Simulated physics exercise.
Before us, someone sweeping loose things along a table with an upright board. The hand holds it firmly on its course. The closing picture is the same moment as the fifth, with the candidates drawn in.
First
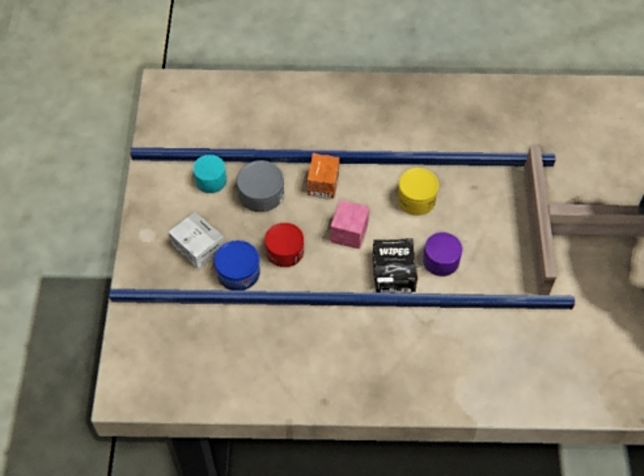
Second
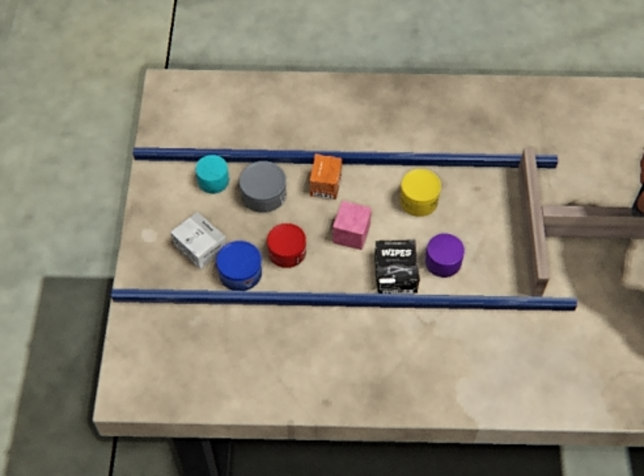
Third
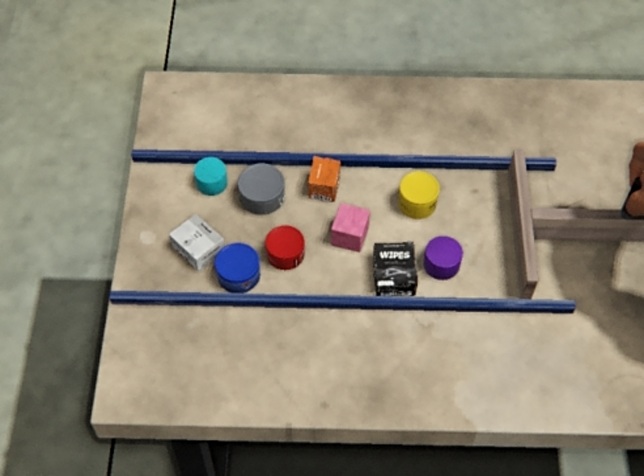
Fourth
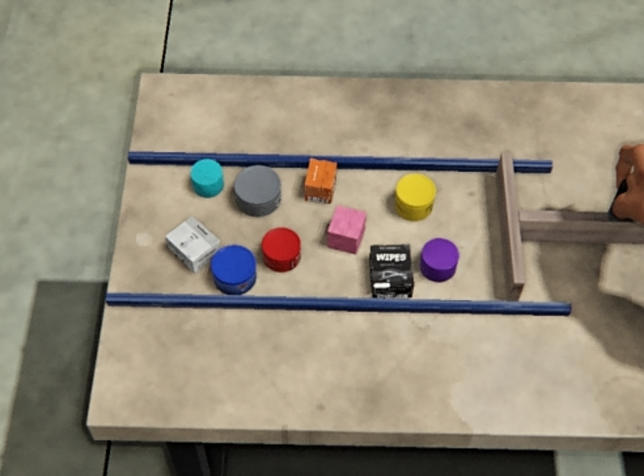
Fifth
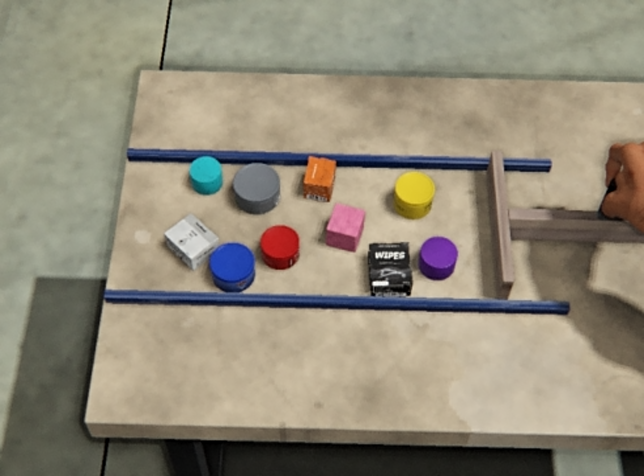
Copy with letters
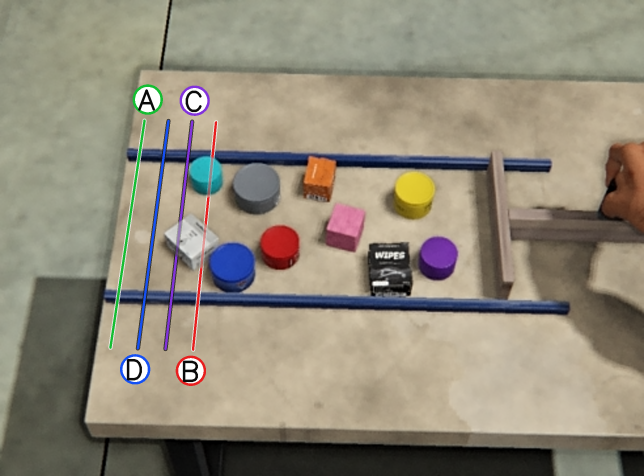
Wooden board pushed by a hand sliding slowly left between blue rails toward scattered jars and boxes, which stay still.
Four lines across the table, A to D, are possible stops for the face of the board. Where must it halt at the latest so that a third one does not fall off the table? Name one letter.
B.
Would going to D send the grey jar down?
Yes.
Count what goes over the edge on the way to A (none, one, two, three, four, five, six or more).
Six or more.
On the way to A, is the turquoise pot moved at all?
Yes.
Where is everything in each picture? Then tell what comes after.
The first picture shows purple pot (443, 254); black box (394, 266); blue jar (238, 266).
The second picture shows board (537, 210); turquoise pot (212, 175).
The third picture shows board (525, 212); white box (197, 243).
The fourth picture shows board (513, 215); grey jar (258, 191).
The fifth picture shows board (503, 213); yellow jar (414, 196); purple pot (438, 259); black box (389, 269).
On the marked copy, A at (129, 226); B at (205, 228); C at (180, 227); D at (154, 226).
Following B. Soon after the start, board (397, 210); black box (349, 268); yellow jar (370, 195).
Later, board (292, 208); white box (175, 240); turquoise pot (194, 172).
In the end, board (207, 205); white box over the edge; turquoise pot over the edge; two fallen.
As for the rest, A drops ten; C drops four; D drops six.
